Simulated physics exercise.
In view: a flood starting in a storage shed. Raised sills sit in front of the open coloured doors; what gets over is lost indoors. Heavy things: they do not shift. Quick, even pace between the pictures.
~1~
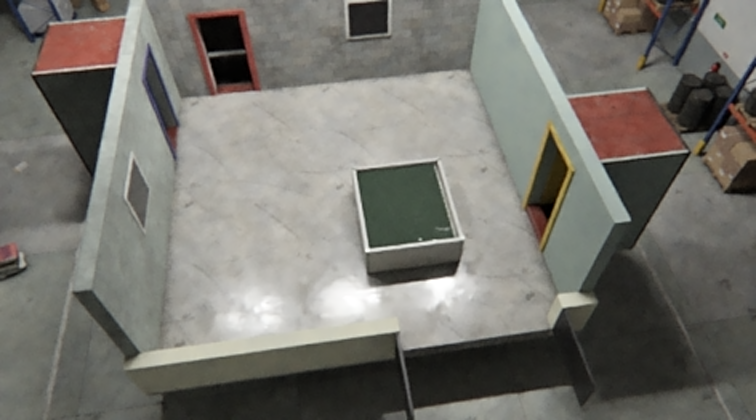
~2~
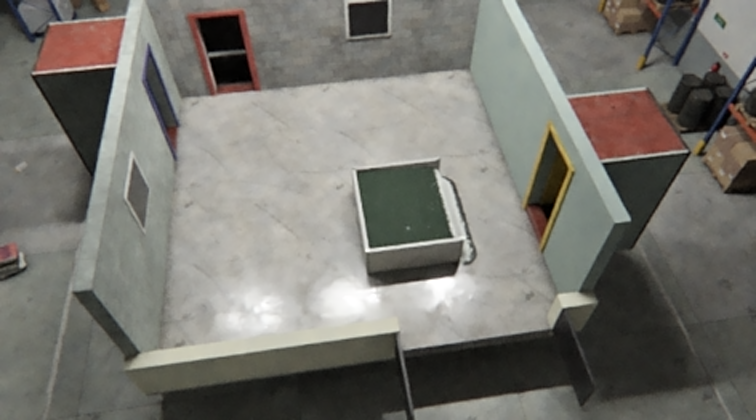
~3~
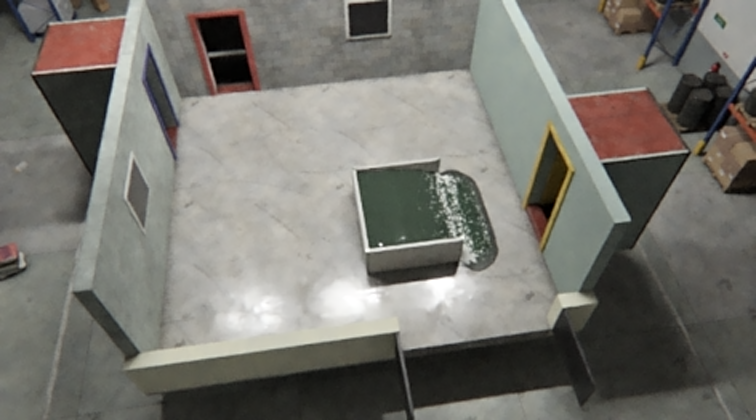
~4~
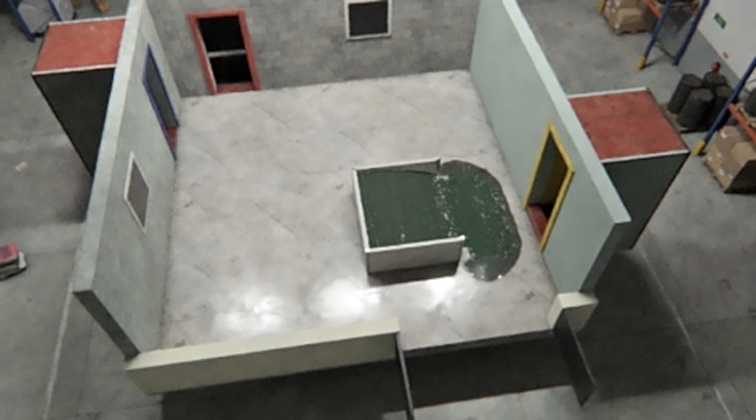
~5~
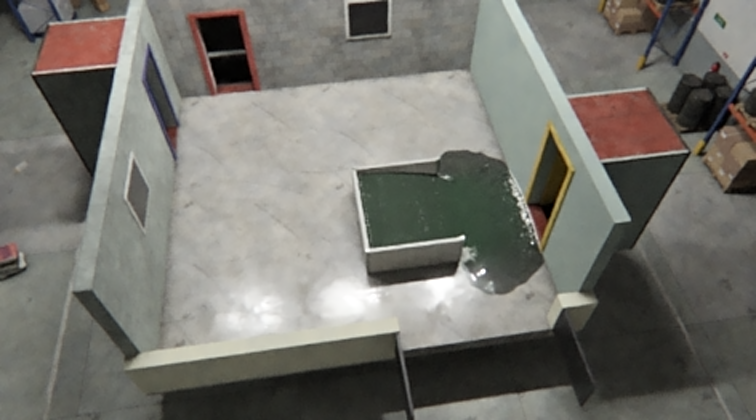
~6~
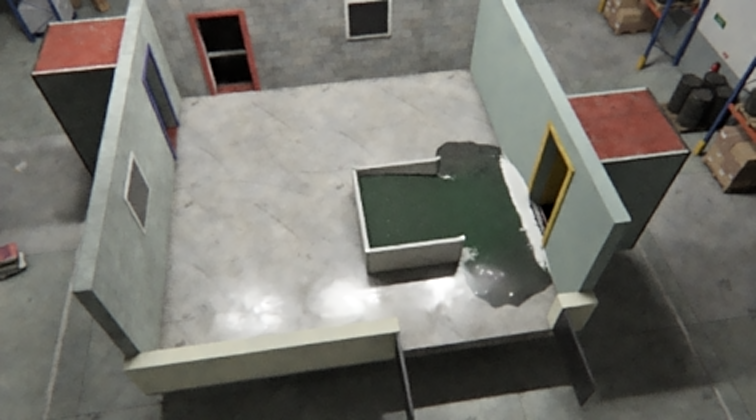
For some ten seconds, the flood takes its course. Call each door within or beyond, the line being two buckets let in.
Blue door - within; yellow door - beyond; red door - within.
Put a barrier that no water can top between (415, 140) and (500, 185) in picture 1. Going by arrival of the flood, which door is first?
First: The one in yellow.
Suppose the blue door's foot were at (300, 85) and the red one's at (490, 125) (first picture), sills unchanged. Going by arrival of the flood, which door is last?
That's the blue-painted one.
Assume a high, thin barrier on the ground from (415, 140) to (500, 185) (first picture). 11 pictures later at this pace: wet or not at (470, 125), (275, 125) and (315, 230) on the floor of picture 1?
Taking the points in order - wetted, unwetted, unwetted.
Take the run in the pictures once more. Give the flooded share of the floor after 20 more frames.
30 %, roughly.
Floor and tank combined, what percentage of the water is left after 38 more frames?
My estimate is some 68 percent.
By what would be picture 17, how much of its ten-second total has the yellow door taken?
I'd put it at about 85 per cent.
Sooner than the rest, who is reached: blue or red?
Answer: The door marked red.
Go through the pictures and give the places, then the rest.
In the first frame, the open tank at (405, 205) is whole and still.
In the second frame, water pours out at (446, 212) and has run to (463, 263).
In the third frame, water pours out at (446, 213) and has run to (452, 173).
In the fourth frame, the front is at (508, 265), out from the gap at (446, 214).
In the fifth frame, water pours out at (446, 214) and has run to (499, 163).
In the sixth frame, the front is at (549, 277), out from the gap at (446, 215).
A moment on, water covers 15 % of the floor; the blue door not reached, the yellow door over two buckets in, the red door not reached.
Next, water covers 20 % of the floor; the blue door not reached, the yellow door far over two buckets in, the red door not reached.
Then, water covers 30 % of the floor; the blue door not reached, the yellow door far over two buckets in, the red door not reached.
Later, water covers 50 % of the floor; the blue door not reached, the yellow door far over two buckets in, the red door wet at the sill, nothing in.
In the end, water covers 70 % of the floor; the blue door under two buckets in, the yellow door far over two buckets in, the red door wet at the sill, nothing in.
